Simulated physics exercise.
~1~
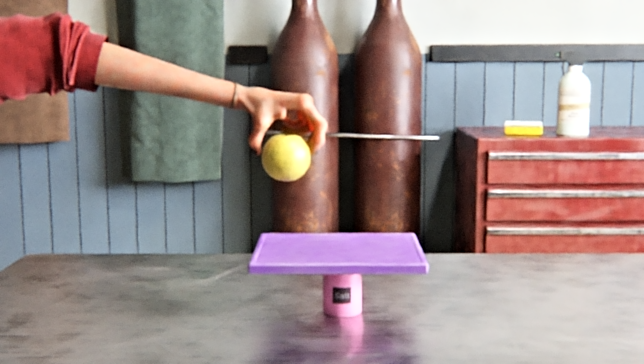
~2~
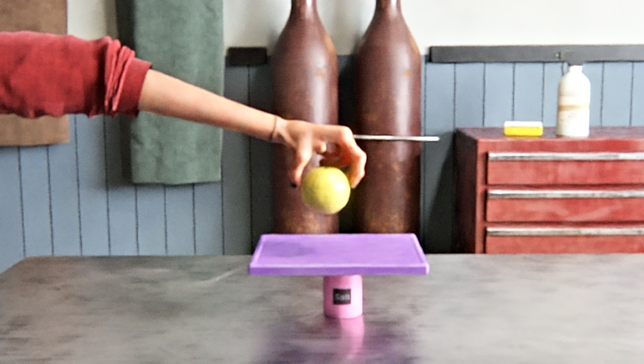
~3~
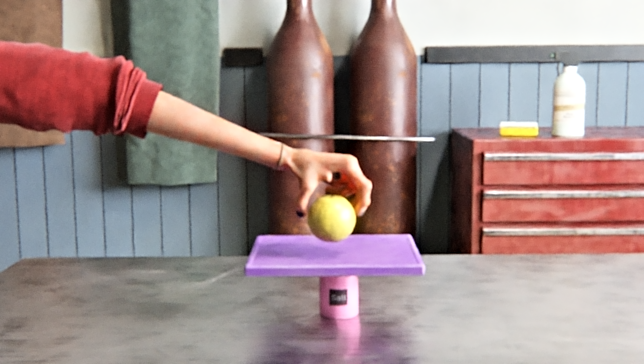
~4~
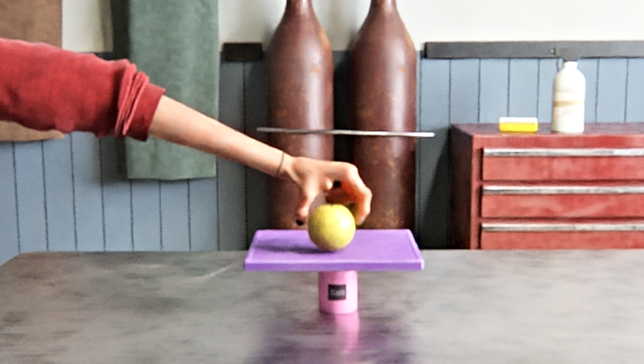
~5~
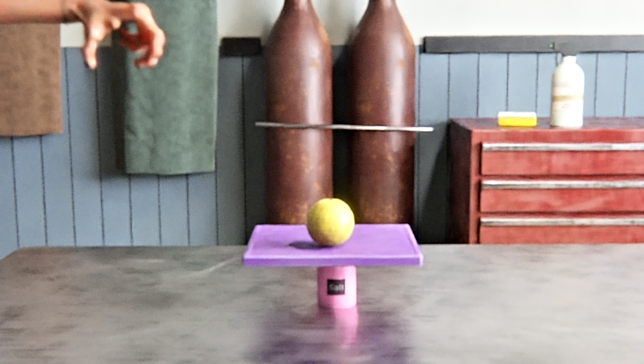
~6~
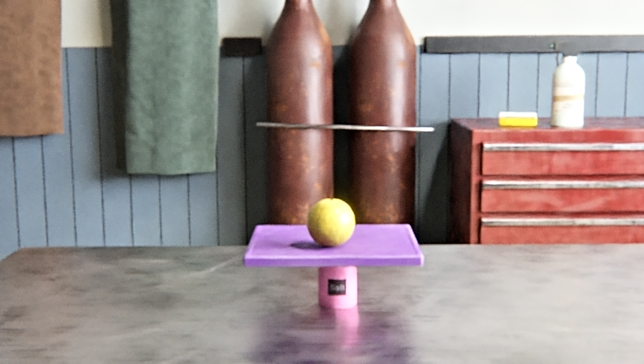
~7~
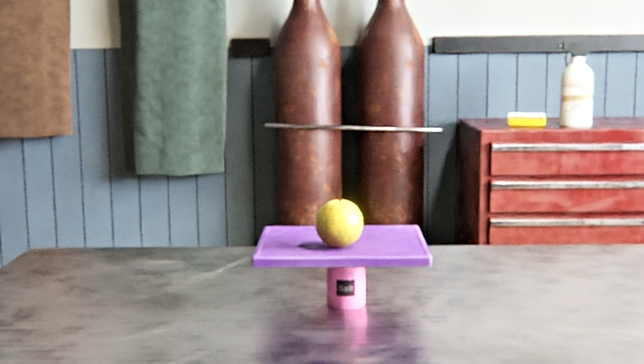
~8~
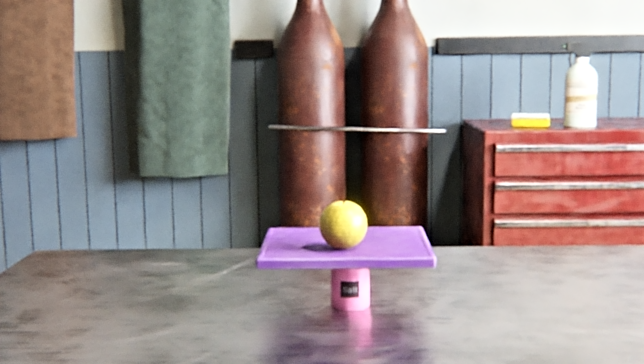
In a workshop, a hand reached in from the left and lowered a yellow apple onto a purple lid balanced on a pink jar, then let go and drew back, and the apple stayed resting on top as the stack held steady.
